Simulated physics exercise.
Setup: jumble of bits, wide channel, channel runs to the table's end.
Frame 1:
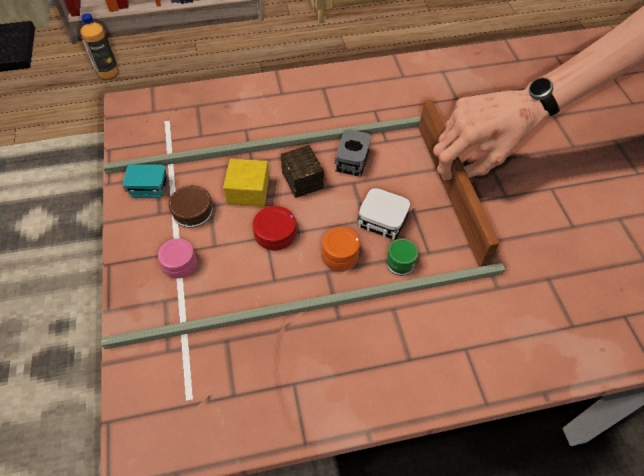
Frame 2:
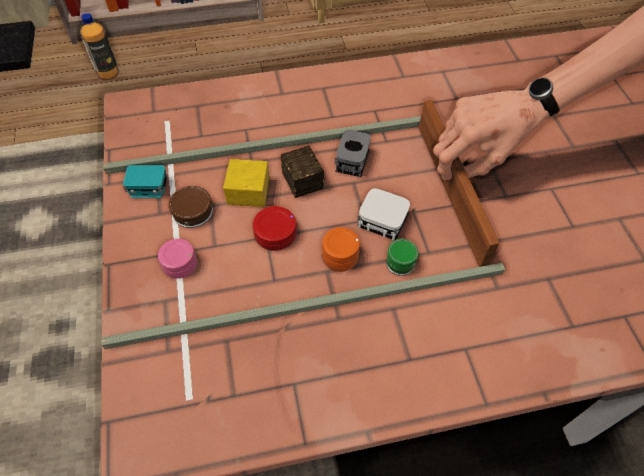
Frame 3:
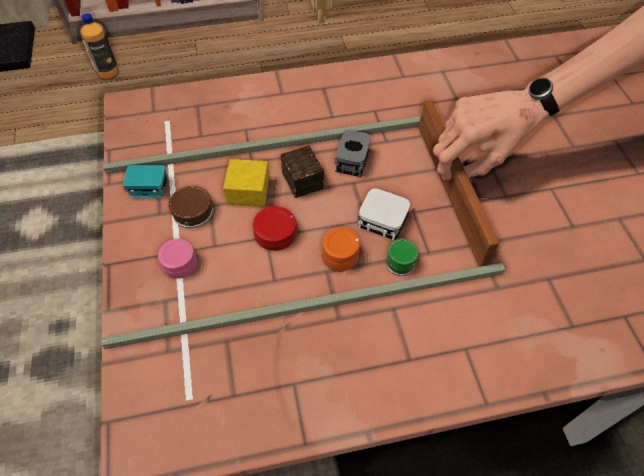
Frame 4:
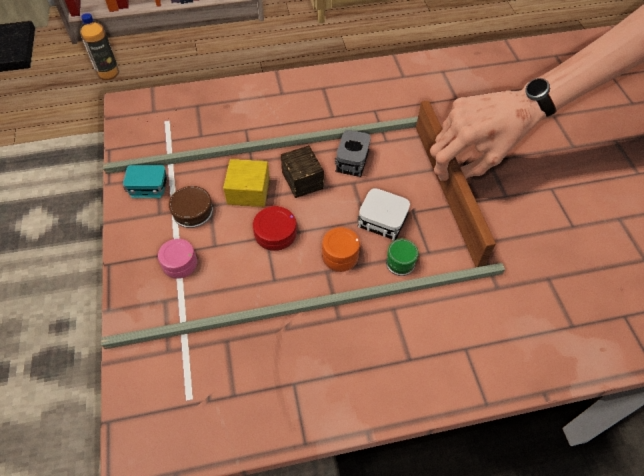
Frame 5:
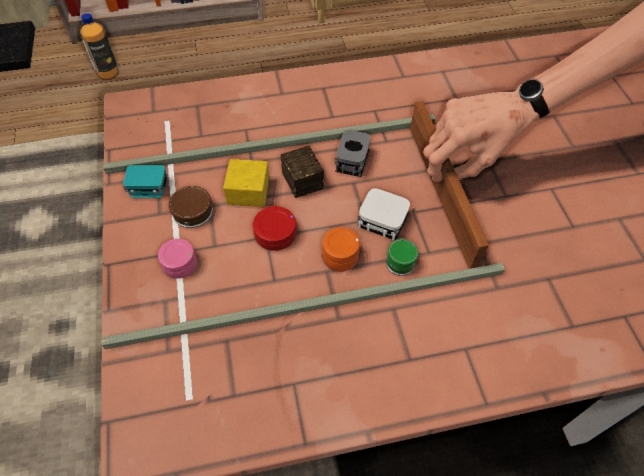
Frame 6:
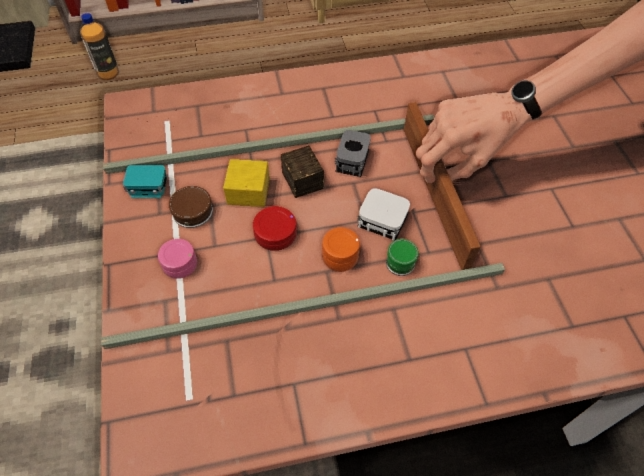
A hand wearing a dark watch grips a wooden board at the right of a brick-patterned tabletop, seen from above at an angle. Between two pale green strips lie a turquoise case, brown pot and pink lid near a white tape line, with yellow, dark, red, grey, white, orange and green pieces farther right. The board stays still at first, then the hand slides it slightly left; the pieces and camera stay still.
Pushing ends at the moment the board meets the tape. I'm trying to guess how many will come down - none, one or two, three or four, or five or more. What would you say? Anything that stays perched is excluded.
After the sweep, the pieces gone from the top come to three or four, as it turns out.
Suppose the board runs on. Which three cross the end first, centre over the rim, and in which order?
Those would be the brown pot, the turquoise case and the yellow block, in that order.
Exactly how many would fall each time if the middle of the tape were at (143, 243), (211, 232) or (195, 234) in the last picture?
Going through them in order, you'd see 6, 2 and 2.
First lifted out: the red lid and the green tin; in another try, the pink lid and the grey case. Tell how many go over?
First try 3, second try 2.
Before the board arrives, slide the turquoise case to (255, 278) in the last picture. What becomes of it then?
From that start the object is safe.
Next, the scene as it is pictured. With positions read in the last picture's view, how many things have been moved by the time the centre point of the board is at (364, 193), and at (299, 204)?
First 4, after that 8.
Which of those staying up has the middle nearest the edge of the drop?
The pink lid ends nearest.
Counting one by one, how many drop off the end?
3.
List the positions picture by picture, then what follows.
The first frame shows turquoise case (147, 182); pink lid (178, 258); brown pot (191, 207); board (454, 179); tape (176, 237).
The second frame shows pink lid (178, 259); yellow block (247, 183).
The third frame shows brown pot (191, 207); red lid (275, 228).
The fourth frame shows turquoise case (147, 182); grey case (353, 153).
The fifth frame shows pink lid (178, 259); green tin (402, 258).
The sixth frame shows turquoise case (147, 182); pink lid (178, 259); brown pot (191, 207); board (438, 181); tape (176, 237).
A little later, none off yet; turquoise case at rest near (147, 182); pink lid at rest near (178, 259); brown pot at rest near (191, 207).
When it is over, the number that fall off is three or four; down, yellow block, brown pot and turquoise case.
